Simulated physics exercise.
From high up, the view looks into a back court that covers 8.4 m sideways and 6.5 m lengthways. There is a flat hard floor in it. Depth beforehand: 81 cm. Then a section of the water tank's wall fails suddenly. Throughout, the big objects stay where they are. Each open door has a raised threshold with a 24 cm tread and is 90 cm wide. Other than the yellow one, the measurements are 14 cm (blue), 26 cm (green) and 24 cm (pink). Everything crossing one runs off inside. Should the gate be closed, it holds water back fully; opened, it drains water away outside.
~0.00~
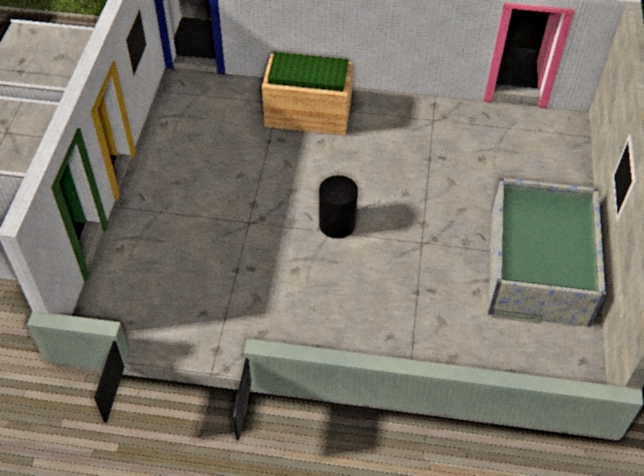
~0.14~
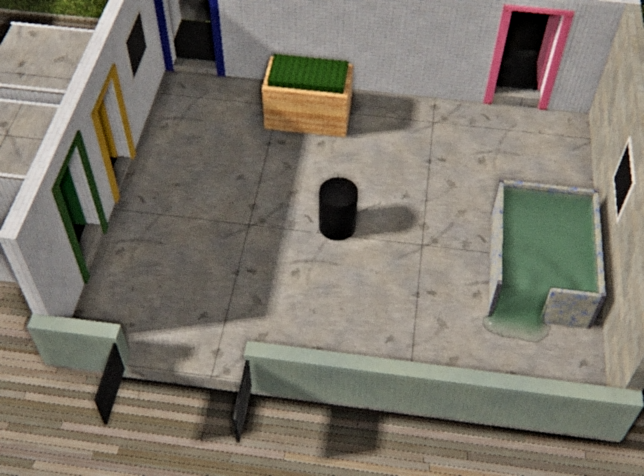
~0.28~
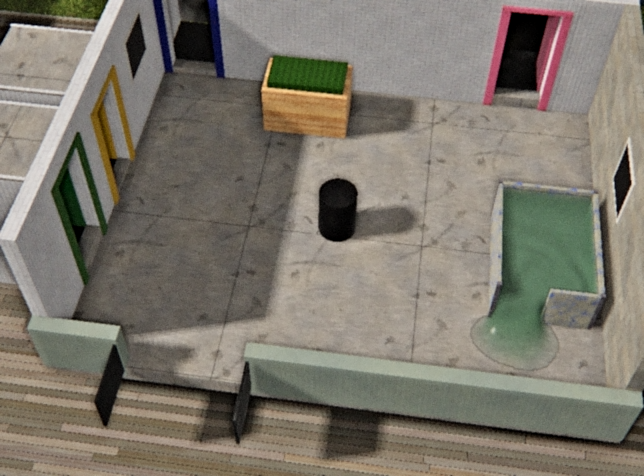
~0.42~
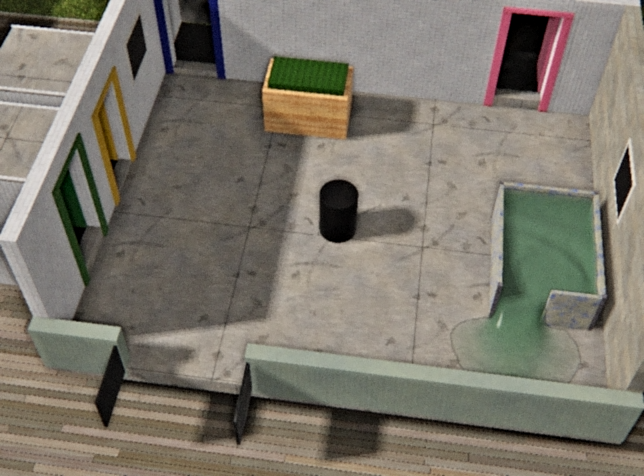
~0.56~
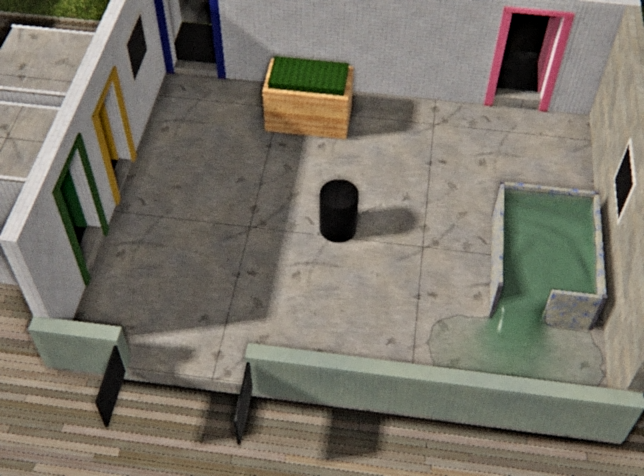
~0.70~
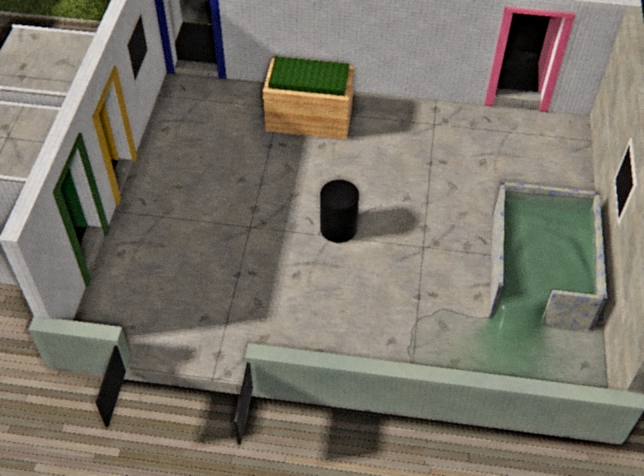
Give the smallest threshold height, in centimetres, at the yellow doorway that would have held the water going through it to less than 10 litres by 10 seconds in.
The smallest height is about 6 cm.
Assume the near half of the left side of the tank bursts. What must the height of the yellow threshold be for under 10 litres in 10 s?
Close to 6.0 cm at the least.
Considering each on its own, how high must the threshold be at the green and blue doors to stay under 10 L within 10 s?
About 11.0 cm at green and about 9.0 cm at blue.
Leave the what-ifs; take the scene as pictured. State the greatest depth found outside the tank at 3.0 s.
It gets to close to 33 centimetres there.
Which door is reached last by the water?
I'd say the blue one.
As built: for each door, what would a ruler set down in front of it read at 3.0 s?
In cm - blue: 0, green: 0, yellow: 0, pink: 0.
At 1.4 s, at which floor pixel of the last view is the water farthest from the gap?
The farthest wet point is roughly at (292, 377) in the last view.
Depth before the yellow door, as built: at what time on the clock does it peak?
I'd say near 5.5 seconds.
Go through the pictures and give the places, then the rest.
The first frame shows the water tank at (549, 237) is whole and still, 81 cm deep; the yellow door at (115, 136) is dry.
In the second frame, water pours out at (520, 305) and has run 0.4 m, to (524, 336); about 9 cm deep outside, 81 cm at the back.
In the third frame, the front is at (508, 362), 0.8 m from the gap at (519, 308); 0.8 m2 of floor is wet, 81 cm left at the back.
In the fourth frame, the front is at a hidden place, 1.4 m from the gap at (519, 310); 1.9 m2 of floor is wet, 81 cm left at the back.
In the fifth frame, water pours out at (520, 310) and has run 1.6 m, to a hidden place; about 6 cm deep outside, 76 cm at the back.
In the sixth frame, the front is at a hidden place, 1.9 m from the gap at (520, 310); 3.9 m2 of floor is wet, 68 cm left at the back; the yellow door at (116, 141), 7.3 m from the gap, is still 6.1 m from the nearest water.
After 1.4 s water covers 10 % of the floor, deepest (51 cm) near (603, 417); it has not reached the yellow door.
After 3.0 s water covers 35 % of the floor, deepest (33 cm) near (541, 328); it has not reached the yellow door.
After 10.0 s water covers 80 % of the floor, deepest (12 cm) near (603, 417); 6 cm at the yellow door, 3 litres in over its 7 cm threshold.
At the yellow door as built, the water arrived by 4.1 s and peaked near 9 cm at 5.4 s.
Run again over the same 10 s with other heights there, 17 litres in over 5 cm, 3 litres over 7 cm. The limit of 10 litres is kept from about 6 cm up.
